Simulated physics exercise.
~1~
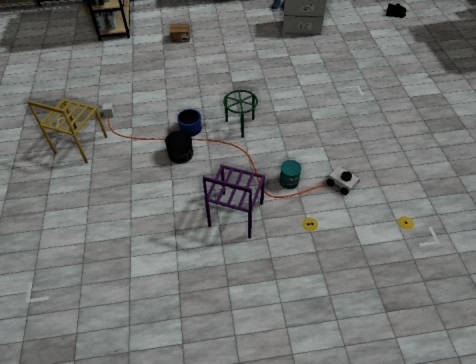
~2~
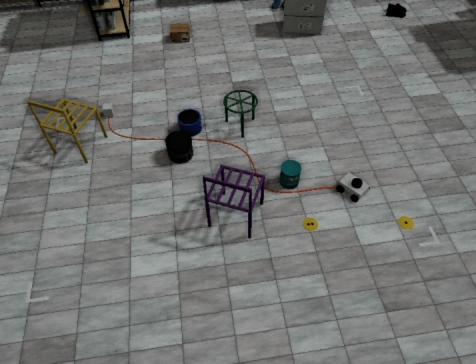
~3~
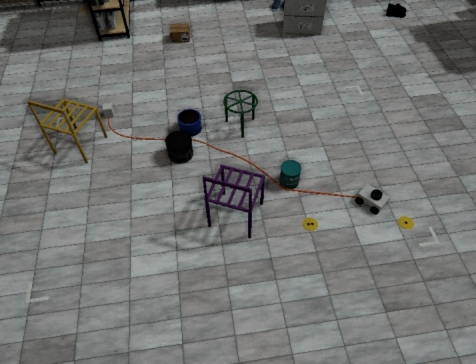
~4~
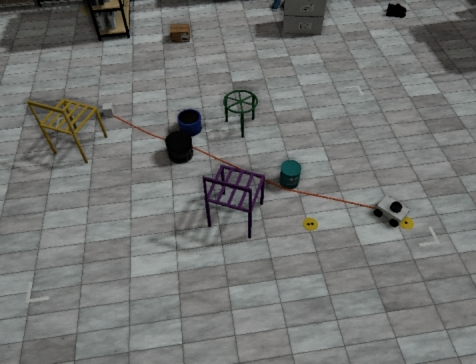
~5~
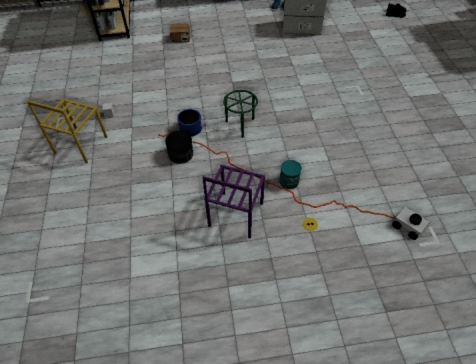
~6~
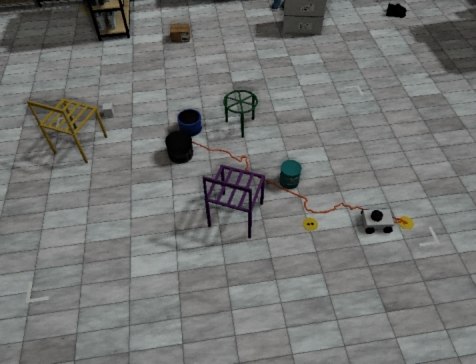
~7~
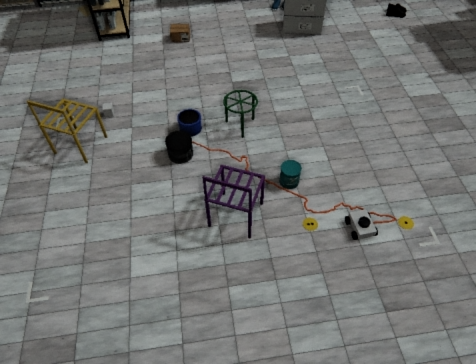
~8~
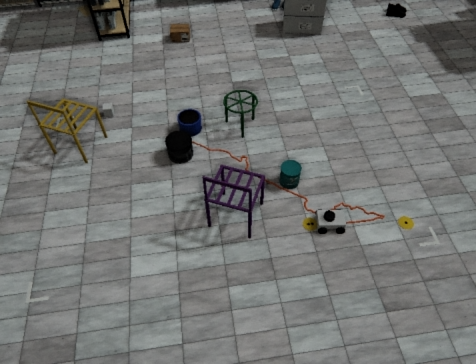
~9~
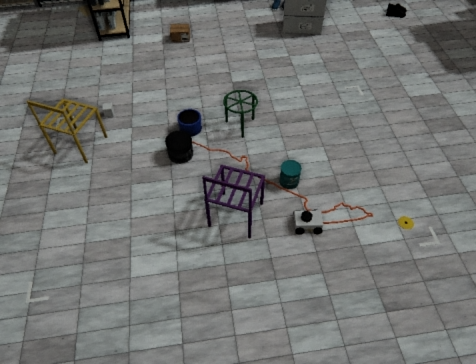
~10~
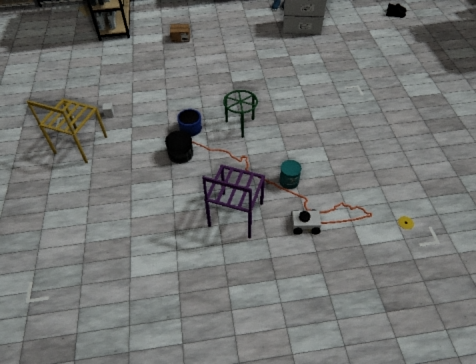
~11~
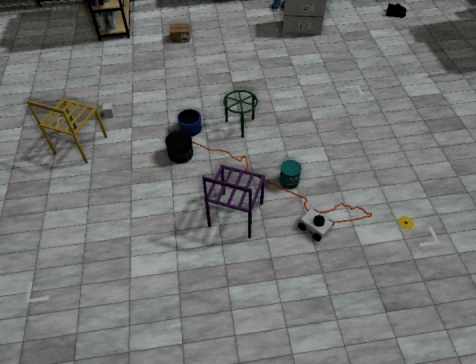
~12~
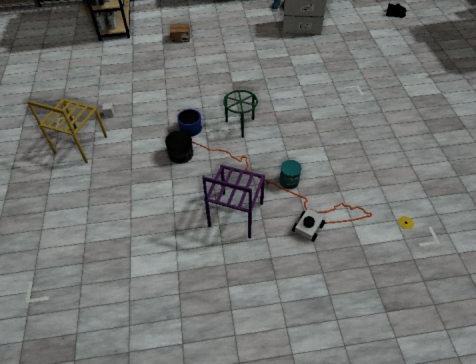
A small cart pulls an orange lead free, drives back left, and stops beyond the purple chair.
